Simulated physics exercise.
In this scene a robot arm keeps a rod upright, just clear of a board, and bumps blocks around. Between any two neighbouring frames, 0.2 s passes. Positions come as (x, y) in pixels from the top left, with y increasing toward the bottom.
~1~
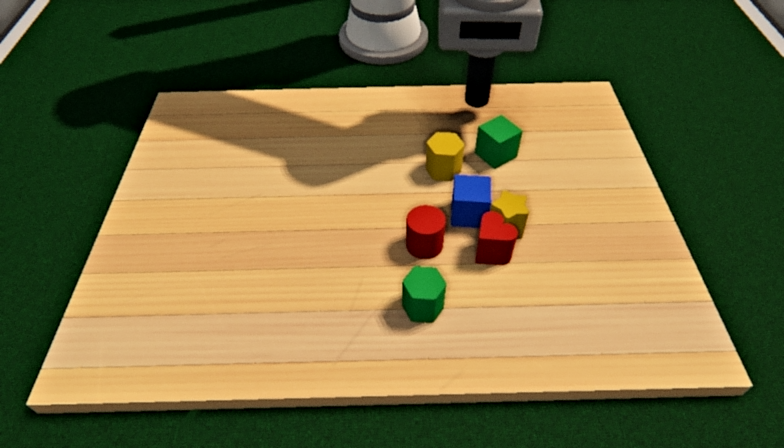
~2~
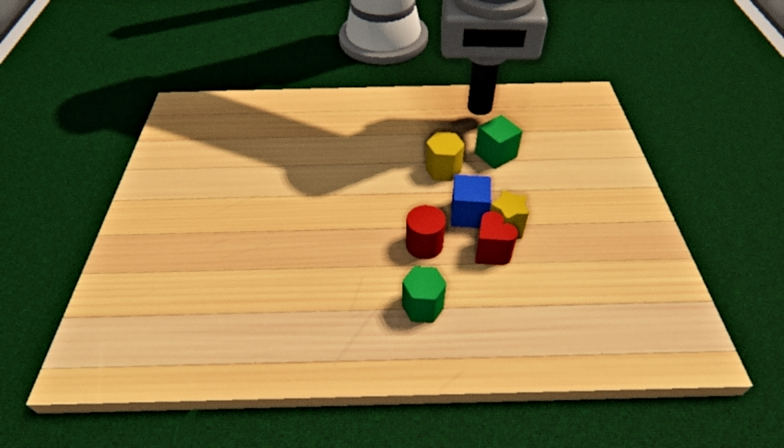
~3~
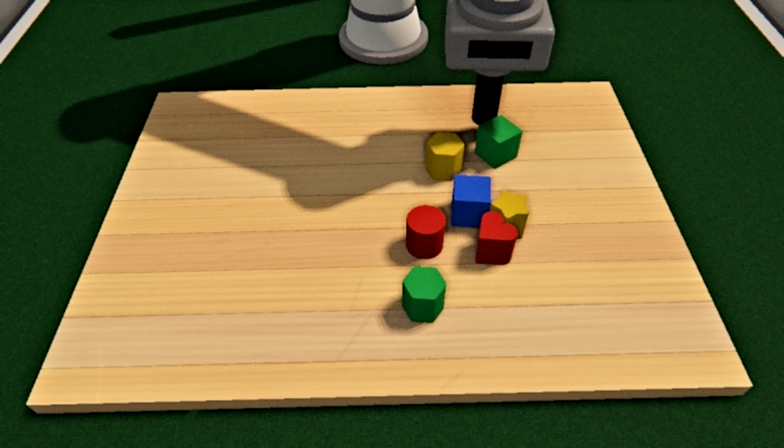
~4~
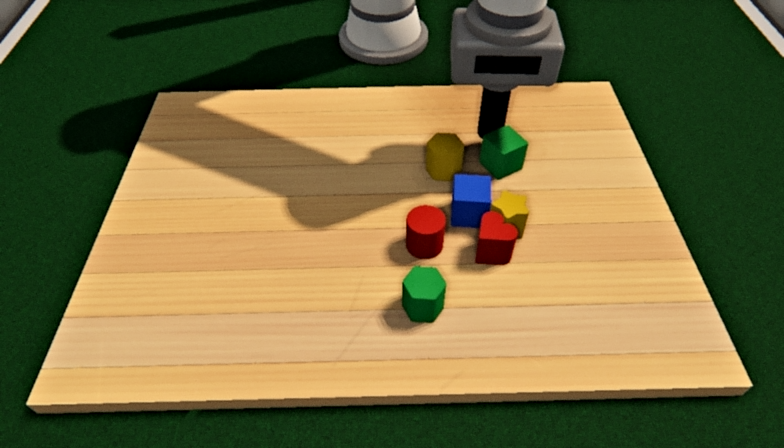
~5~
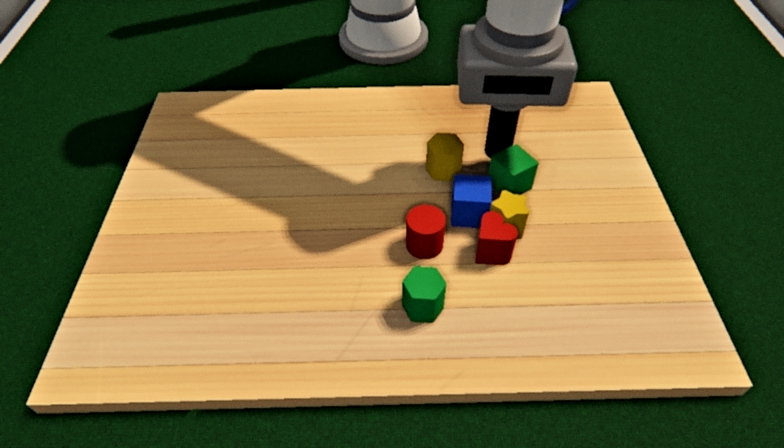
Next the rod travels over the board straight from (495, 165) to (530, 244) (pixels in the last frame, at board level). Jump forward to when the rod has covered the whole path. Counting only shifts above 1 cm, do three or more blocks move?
Answer: Yes.
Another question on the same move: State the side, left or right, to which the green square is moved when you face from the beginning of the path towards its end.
It is displaced to the left.
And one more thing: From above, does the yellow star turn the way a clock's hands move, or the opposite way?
Answer: With the clock.
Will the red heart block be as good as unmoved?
My answer is no.
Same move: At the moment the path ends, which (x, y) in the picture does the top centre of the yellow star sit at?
The yellow star ends near (518, 236).
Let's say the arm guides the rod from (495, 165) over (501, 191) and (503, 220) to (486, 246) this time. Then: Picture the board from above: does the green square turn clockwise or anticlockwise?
Spin direction: Counter-clockwise.
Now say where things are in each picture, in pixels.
In the first frame, lower end of the rod (476, 101), tops of blocks, blue square (473, 188), red heart block (497, 227), yellow star (511, 204), green square (501, 128).
In the second frame, rod (480, 109), blocks as before.
In the third frame, rod (484, 120), blocks as before.
In the fourth frame, rod (490, 134), green square (506, 139).
In the fifth frame, rod (498, 153), blue square (473, 188), red heart block (497, 227), yellow star (511, 204), green square (515, 159).
What follows on the original path. One third of the way, rod (508, 178); yellow star (515, 207), turned 25° clockwise; green square (530, 185).
Two thirds of the way, rod (520, 204); red heart block (494, 229); yellow star (517, 215), turned 40° clockwise; green square (553, 206), turned 10° anticlockwise.
At the end, rod (533, 232); blue square not moved; red heart block (486, 237), turned 20° clockwise; yellow star (518, 236), turned 85° clockwise; green square (575, 224), turned 60° anticlockwise.
